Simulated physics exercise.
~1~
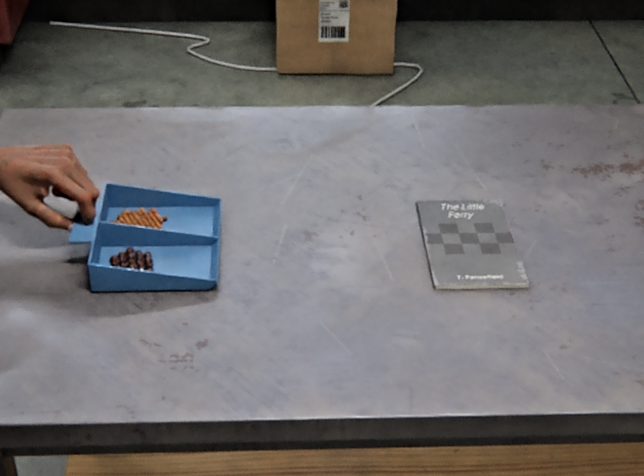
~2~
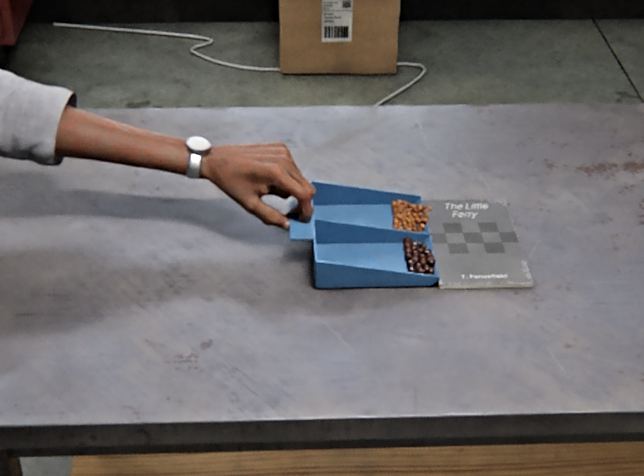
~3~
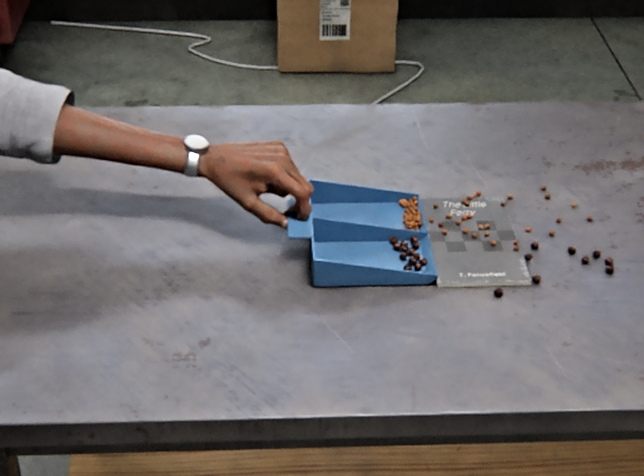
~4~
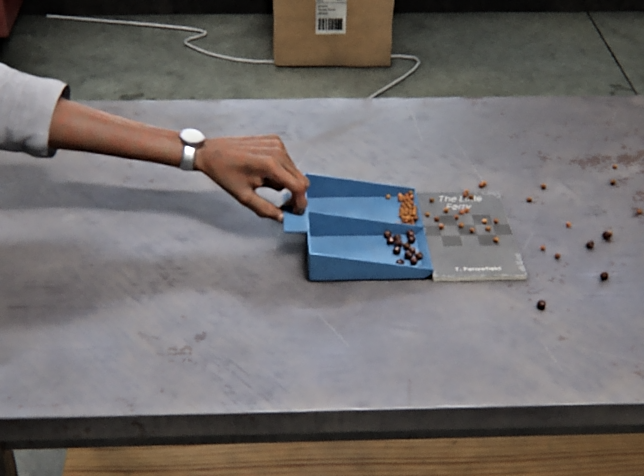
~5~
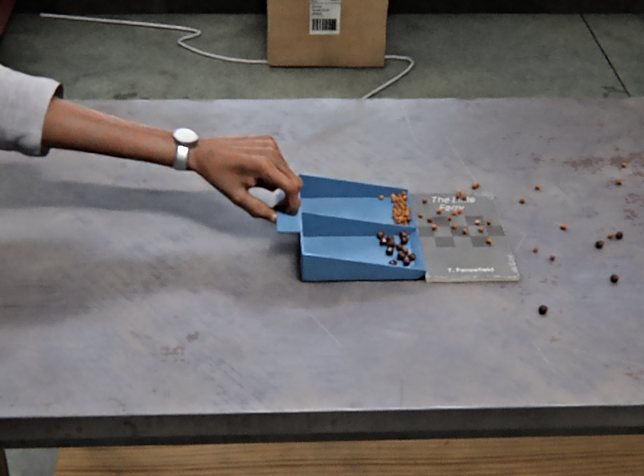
On a grey tabletop, a hand sliding a blue two-channel tray right into a thin book, some orange and dark pieces spilling out.
